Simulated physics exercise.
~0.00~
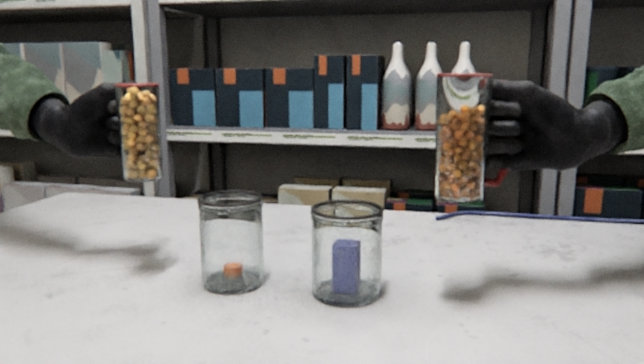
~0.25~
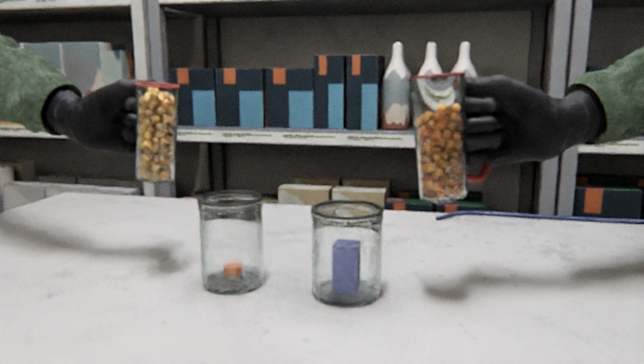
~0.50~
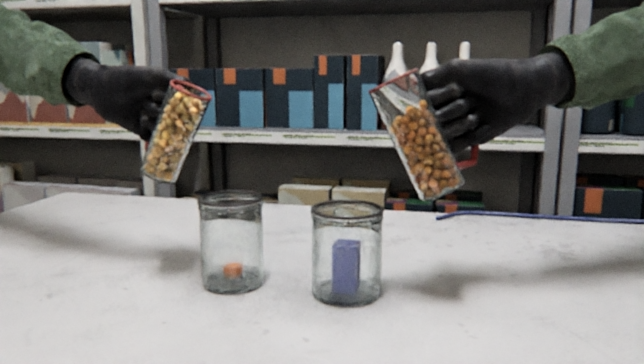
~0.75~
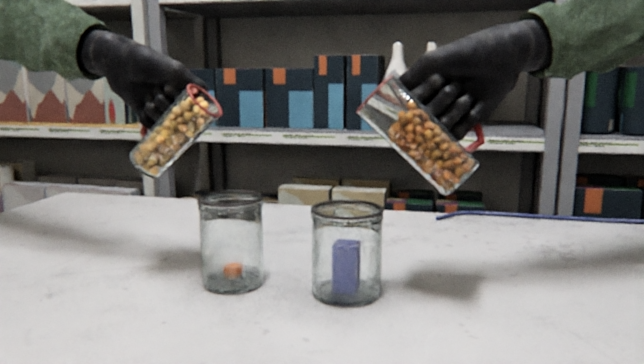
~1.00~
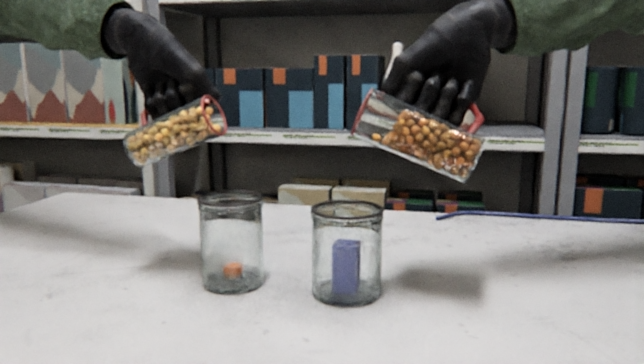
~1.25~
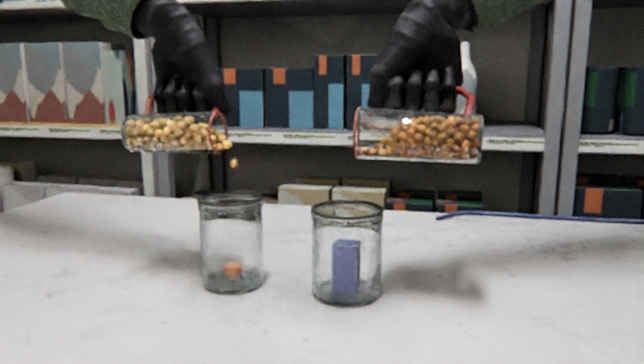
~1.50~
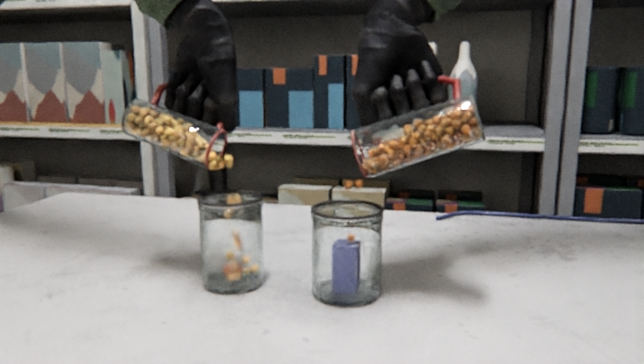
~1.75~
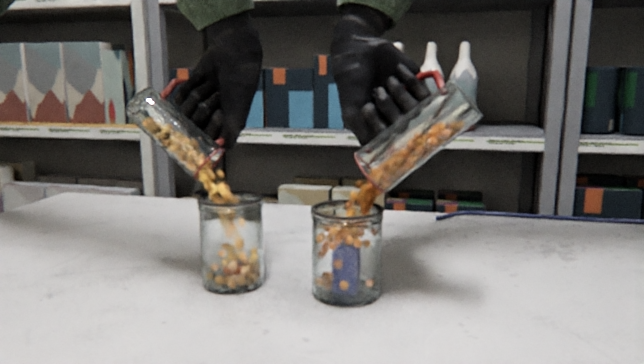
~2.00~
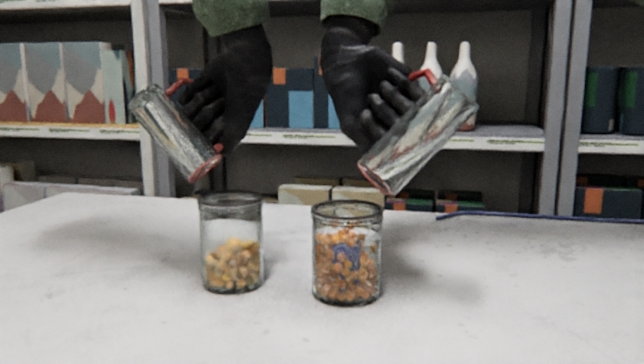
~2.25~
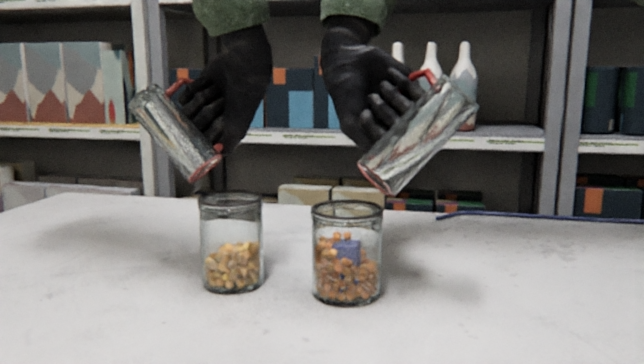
Two black-gloved hands tipped clear cups of yellowish and orange-brown kernels into two glass jars, the left one spilling first, until both cups were empty; the small orange piece ended up buried, while the purple block still showed on the right.
